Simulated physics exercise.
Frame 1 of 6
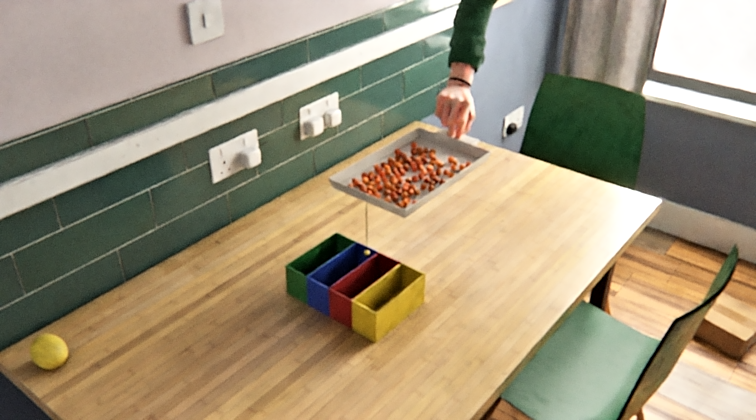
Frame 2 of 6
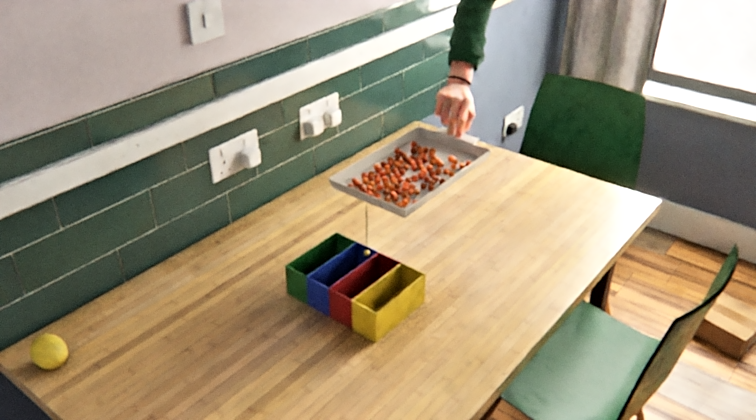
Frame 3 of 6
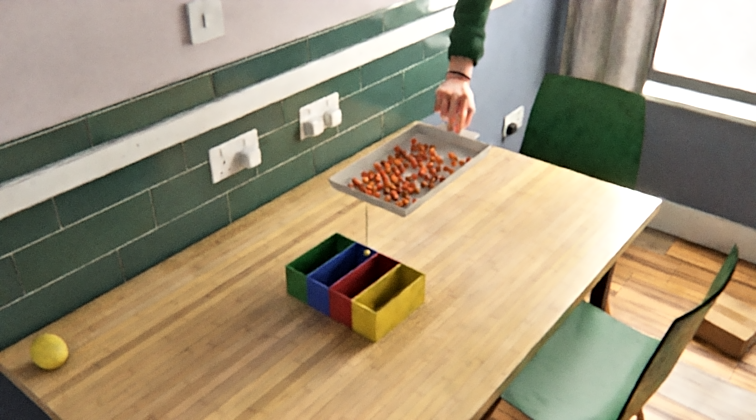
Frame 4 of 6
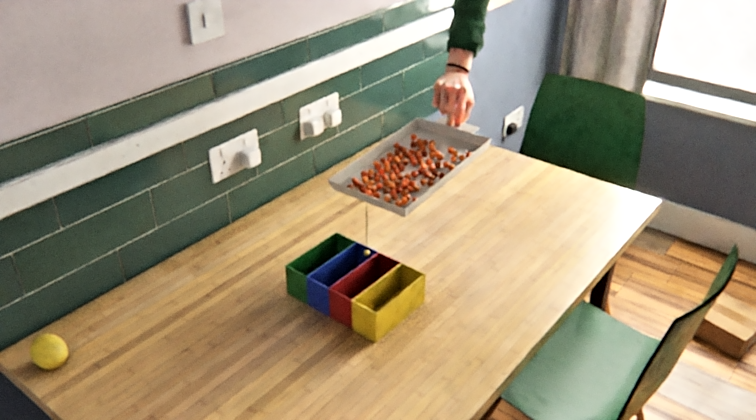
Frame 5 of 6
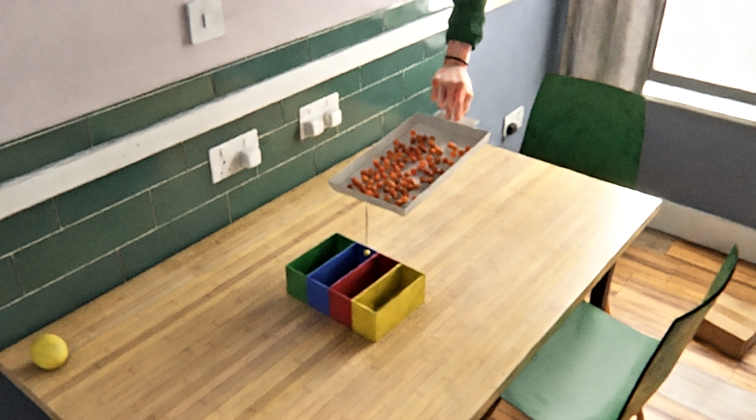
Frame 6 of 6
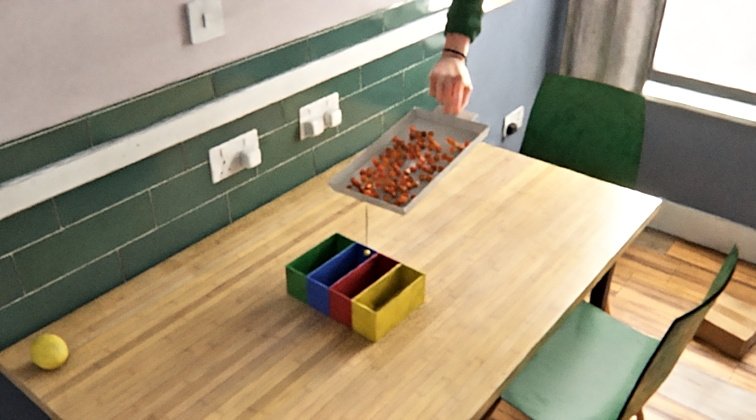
On a wooden table in a room with green wall tiles, a hand held a grey tray of coated peanuts above a box with green, blue, red and yellow cells, and slowly tilted it slightly.
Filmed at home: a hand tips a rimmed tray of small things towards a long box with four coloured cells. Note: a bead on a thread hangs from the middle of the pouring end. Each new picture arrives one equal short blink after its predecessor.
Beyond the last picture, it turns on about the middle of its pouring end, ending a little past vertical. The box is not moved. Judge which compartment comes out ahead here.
I would say the green compartment.
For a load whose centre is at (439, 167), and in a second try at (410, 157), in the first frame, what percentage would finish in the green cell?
50 per cent for the first try, 50 per cent for the second.
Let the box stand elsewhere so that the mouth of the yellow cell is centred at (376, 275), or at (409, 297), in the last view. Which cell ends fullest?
The first time it is the blue one, and the second time it is that green cell.
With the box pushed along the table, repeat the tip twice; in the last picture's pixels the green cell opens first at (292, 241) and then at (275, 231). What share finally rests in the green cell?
About 10 and 0 per cent respectively.
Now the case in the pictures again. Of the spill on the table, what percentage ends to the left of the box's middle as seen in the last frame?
I'd put it at around 100 per cent.
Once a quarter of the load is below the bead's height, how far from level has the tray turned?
About 95 degrees.
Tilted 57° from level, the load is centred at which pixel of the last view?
About (364, 170).
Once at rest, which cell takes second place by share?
Next after the leader comes the cell in blue.
Shortly afterwards, tray tipped steeply; the whole lot on the tray.
Next, tray tipped right over; near a quarter on the tray; near a quarter in the green cell; a little in the blue cell; a little in the red cell; near a third falling or outside the box.
Some moments later, tray tipped past a quarter turn; near half in the green cell; near a quarter in the blue cell; a little in the red cell; near a quarter falling or outside the box.
In the end, tray tipped past a quarter turn; near half in the green cell; near a quarter in the blue cell; a little in the red cell; none at all in the yellow cell; near a quarter outside the box.
